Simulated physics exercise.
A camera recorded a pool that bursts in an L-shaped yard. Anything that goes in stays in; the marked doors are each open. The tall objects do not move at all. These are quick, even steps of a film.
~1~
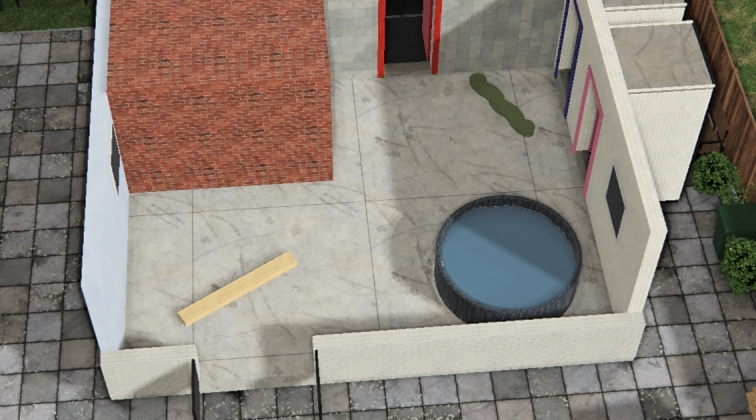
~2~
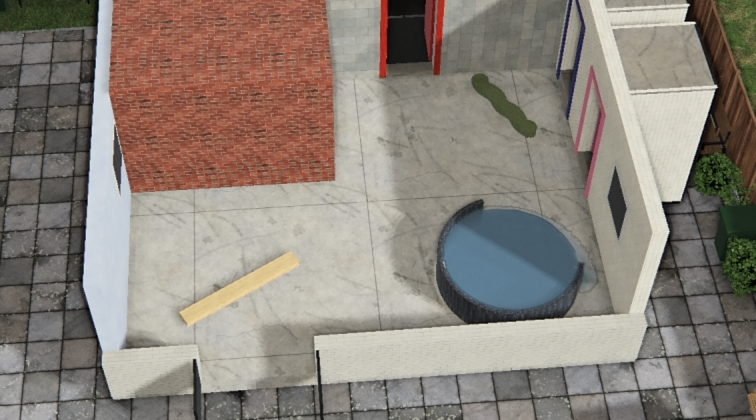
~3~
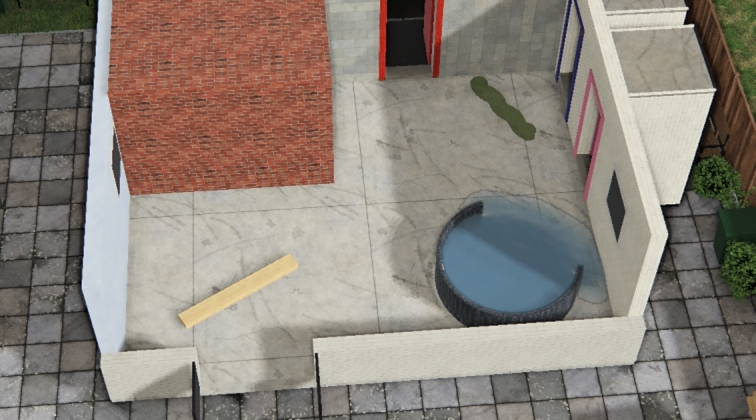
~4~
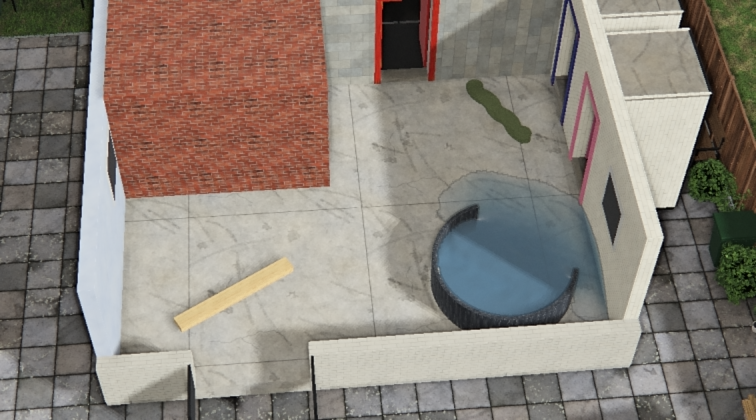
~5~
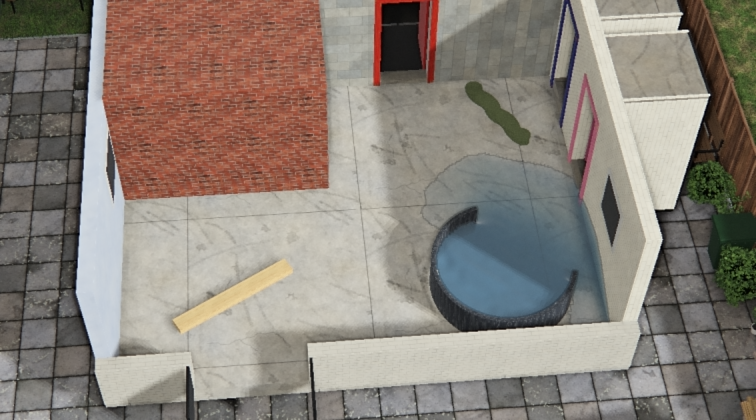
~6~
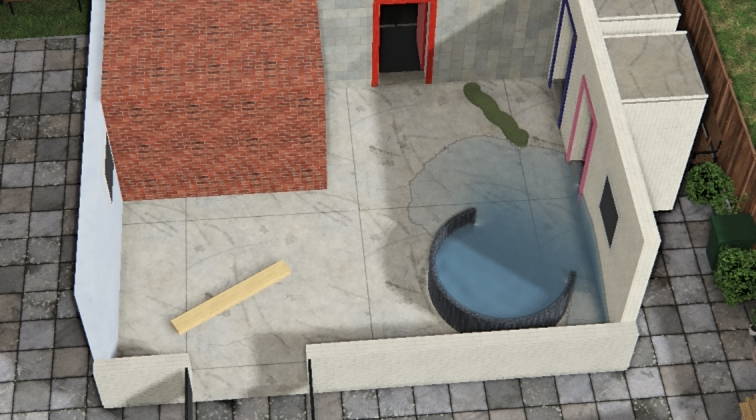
In a walled paved yard, a round pool's far side opening and water spreading across the floor toward the back and right wall.
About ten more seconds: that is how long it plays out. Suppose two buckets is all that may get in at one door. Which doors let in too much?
In turn: The red door lets in too much; the blue door is fine; the pink door lets in too much.
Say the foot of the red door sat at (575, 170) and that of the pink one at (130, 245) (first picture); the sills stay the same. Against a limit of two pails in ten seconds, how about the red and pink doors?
Well, the red door tops the limit, but the pink door comes up short.
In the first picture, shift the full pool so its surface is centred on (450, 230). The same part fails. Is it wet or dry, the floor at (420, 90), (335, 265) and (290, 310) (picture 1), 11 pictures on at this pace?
Soaked, bone-dry, bone-dry.
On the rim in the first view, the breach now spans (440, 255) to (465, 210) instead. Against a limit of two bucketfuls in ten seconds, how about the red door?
Then: The red door falls short.
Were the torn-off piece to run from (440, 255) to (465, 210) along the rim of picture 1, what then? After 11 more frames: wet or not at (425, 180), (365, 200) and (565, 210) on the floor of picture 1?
Respectively: Drenched, drenched and parched.
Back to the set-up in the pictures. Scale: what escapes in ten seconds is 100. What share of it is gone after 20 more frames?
My figure is about 50 in a hundred.
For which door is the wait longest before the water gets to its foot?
That would be the red-painted one.
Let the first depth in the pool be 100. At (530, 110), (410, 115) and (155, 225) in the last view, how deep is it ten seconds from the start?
Respectively near 12, 14 and 0 per cent.
A moment on, water covers 25 % of the floor; the red door not reached, the blue door wet at the sill, nothing in, the pink door under two buckets in.
Next, water covers 30 % of the floor; the red door wet at the sill, nothing in, the blue door wet at the sill, nothing in, the pink door over two buckets in.
Then, water covers 40 % of the floor; the red door over two buckets in, the blue door under two buckets in, the pink door over two buckets in.
Later, water covers 70 % of the floor; the red door over two buckets in, the blue door under two buckets in, the pink door over two buckets in.
In the end, water covers 80 % of the floor; the red door over two buckets in, the blue door under two buckets in, the pink door far over two buckets in.
